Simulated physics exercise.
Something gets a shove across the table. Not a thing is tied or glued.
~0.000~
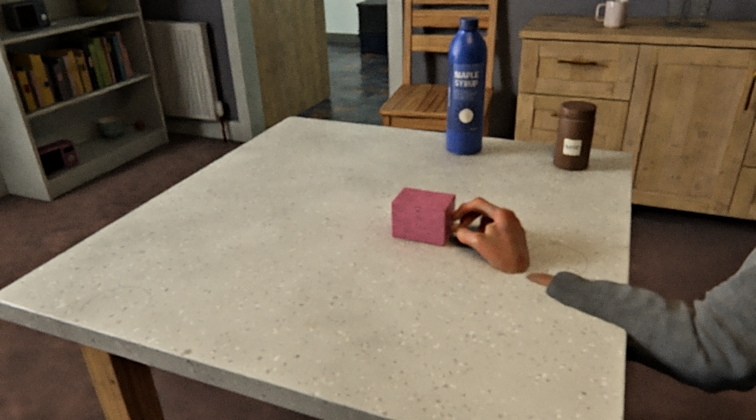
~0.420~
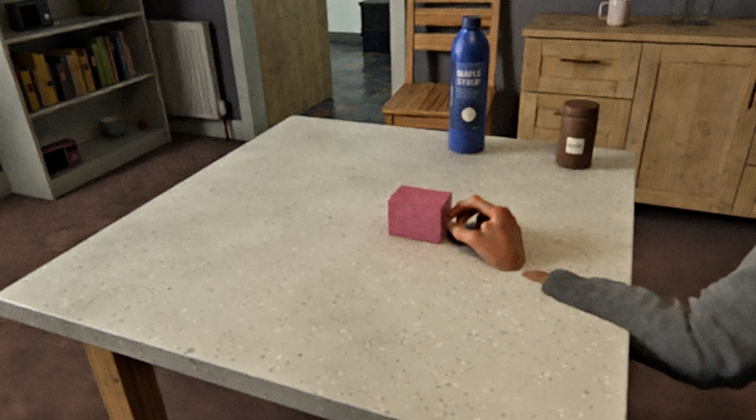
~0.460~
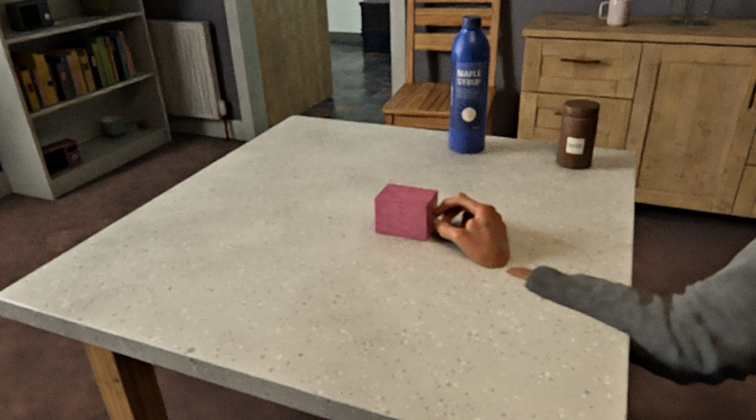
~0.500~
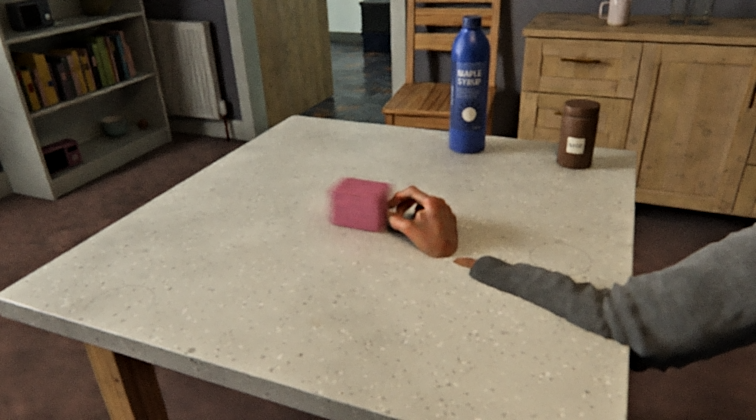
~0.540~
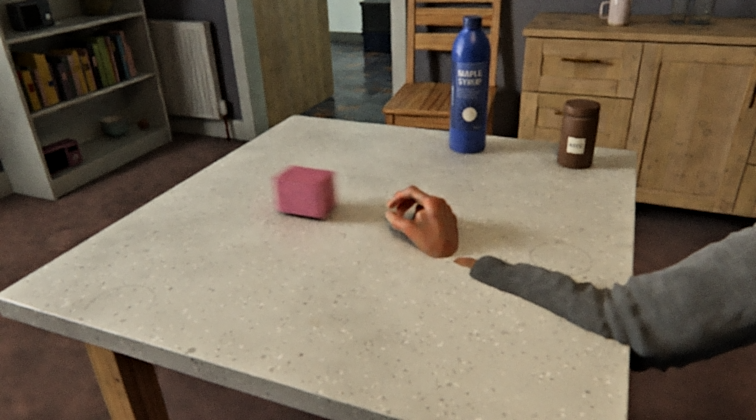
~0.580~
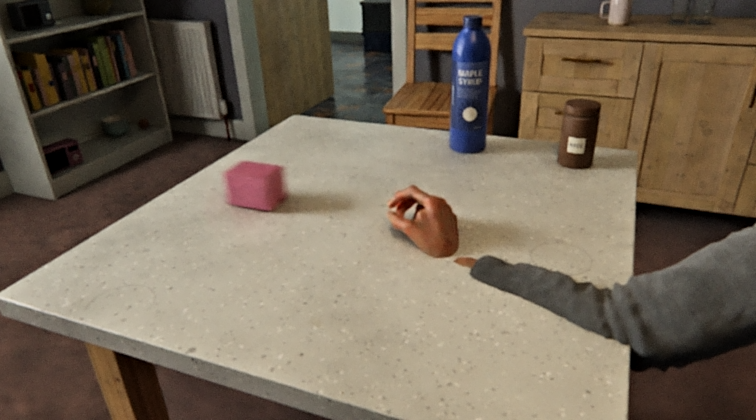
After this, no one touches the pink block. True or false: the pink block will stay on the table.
False.
Around 0.68 s, pink block now off the table.
Around 0.88 s, things are still on the move.
Around 0.98 s, as before.
Finally (1.3 s), off the table, pink block.
